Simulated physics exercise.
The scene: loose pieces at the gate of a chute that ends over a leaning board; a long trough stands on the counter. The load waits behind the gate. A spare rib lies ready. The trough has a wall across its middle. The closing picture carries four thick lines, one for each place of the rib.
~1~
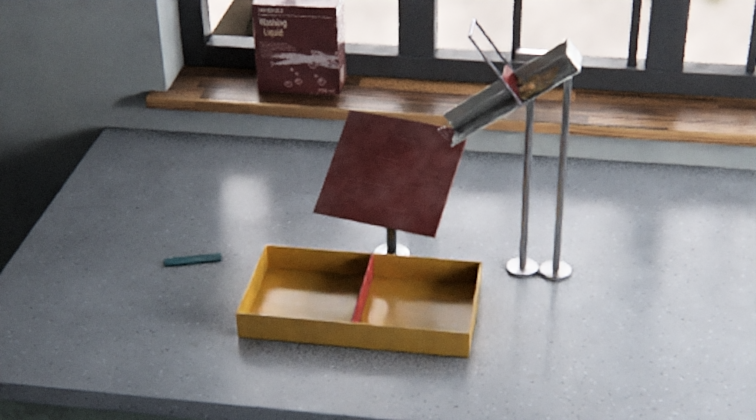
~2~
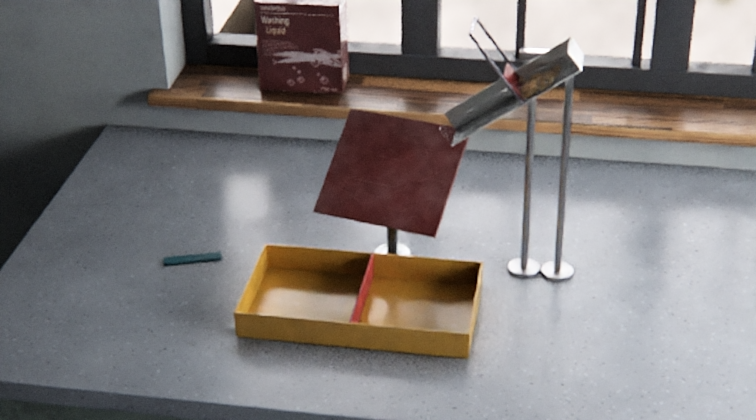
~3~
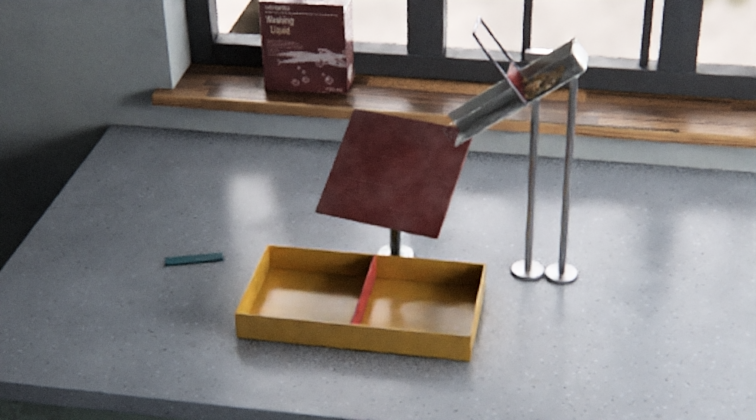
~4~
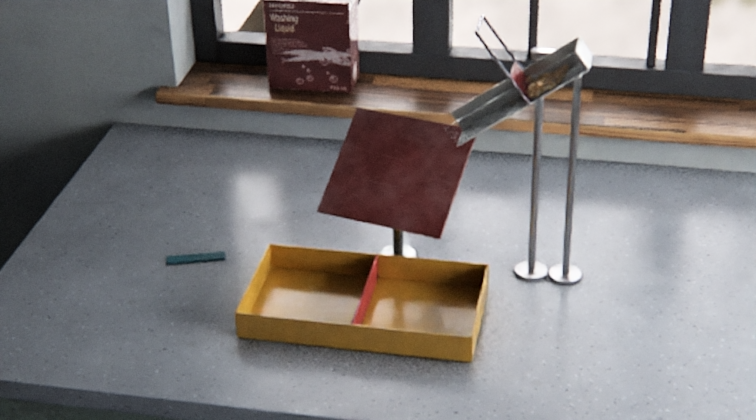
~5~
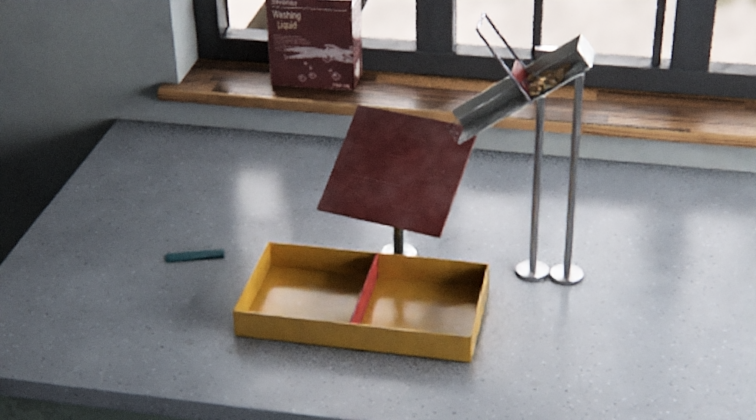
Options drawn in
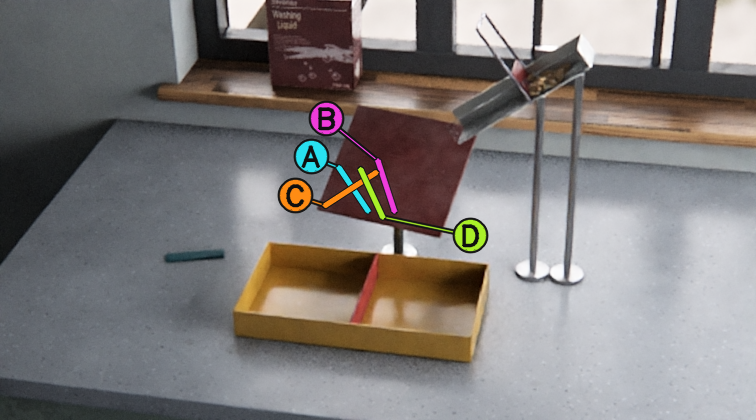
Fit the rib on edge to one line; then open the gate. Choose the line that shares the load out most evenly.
Best: A.
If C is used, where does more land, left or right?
More lands on the left.
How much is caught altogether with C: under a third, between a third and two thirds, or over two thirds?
Over two thirds.
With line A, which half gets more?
More lands on the left.
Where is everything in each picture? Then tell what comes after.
The first frame shows load behind the gate near (530, 85), dried chickpeas; lip of the chute near (453, 139), sloping fairly steeply.
The second frame shows middle of the board near (392, 170), tilted fairly steeply; middle of its low edge near (373, 224); of its high edge near (410, 119).
The third frame shows front corners of the trough near (235, 313) and (470, 336); front end of its middle wall near (351, 324); gate still shut near (512, 74).
The fourth frame shows middle of the load near (539, 84); lip near (461, 138).
The fifth frame shows middle of the load near (541, 82); lip near (462, 136).
On the marked copy, line A from (339, 167) to (367, 210); line B from (378, 160) to (394, 211); line C from (376, 172) to (325, 205); line D from (360, 169) to (382, 217).
If A is chosen, of what is caught, close to two thirds in the left half, close to a third in the right.
If B is chosen, of what is caught, none at all in the left half, the whole lot in the right.
If C is chosen, of what is caught, all but a few in the left half, a small share in the right.
If D is chosen, of what is caught, only a few in the left half, all but a few in the right.
